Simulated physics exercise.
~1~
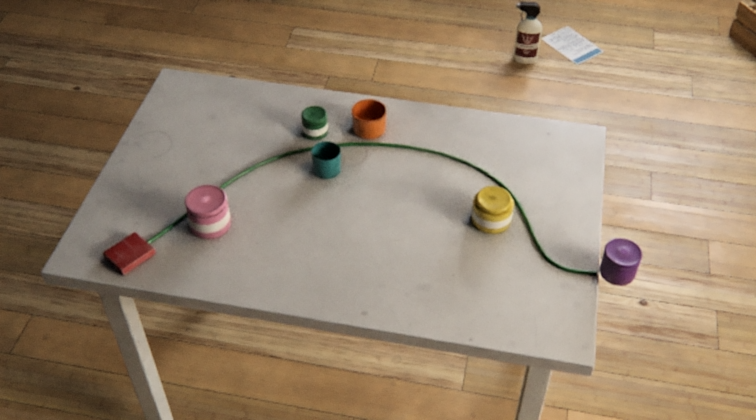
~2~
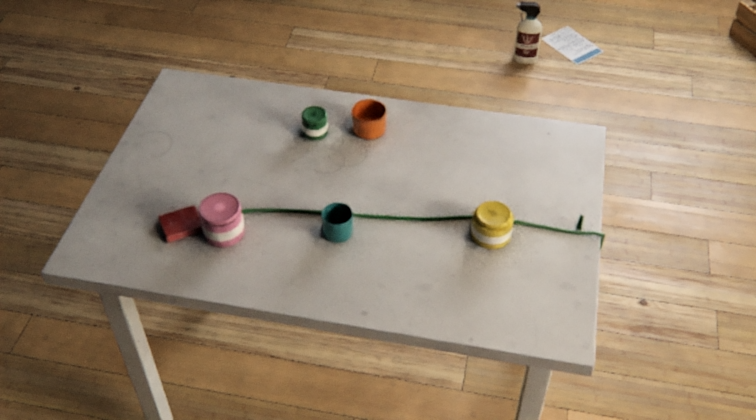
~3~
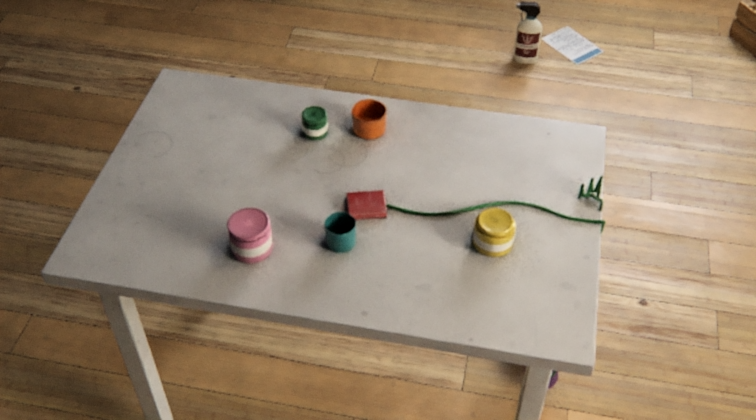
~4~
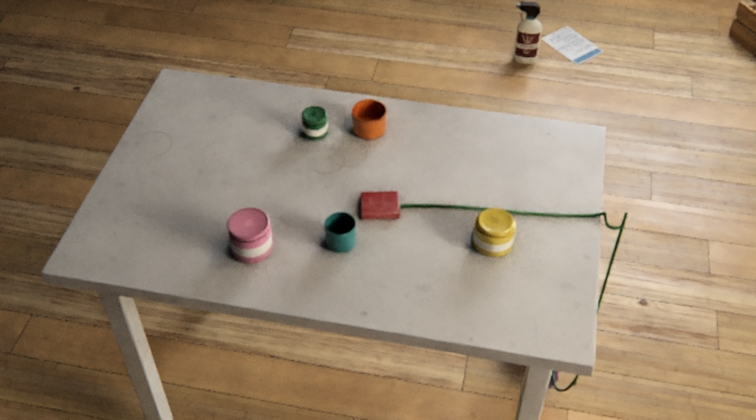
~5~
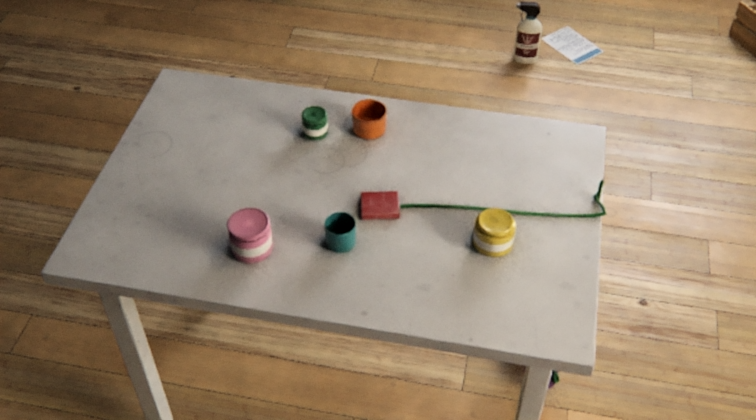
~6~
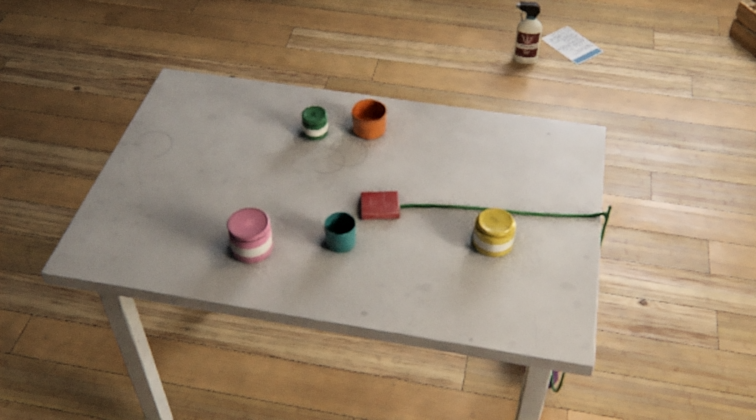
A pale table stands on a wooden floor, seen from above at an angle, with a spray bottle and paper beyond it. A green cable curves from a red block at the left, past a pink tin, teal cup and yellow jar, to a purple cylinder at the right edge; a green tin and orange mug sit behind. The purple piece drops off the edge, and the cable pulls taut, dragging the teal cup forward and nudging the tin and jar. The red block slides right and stops beside the teal cup, while the cable's loose end jerks about, finally hanging over the edge.
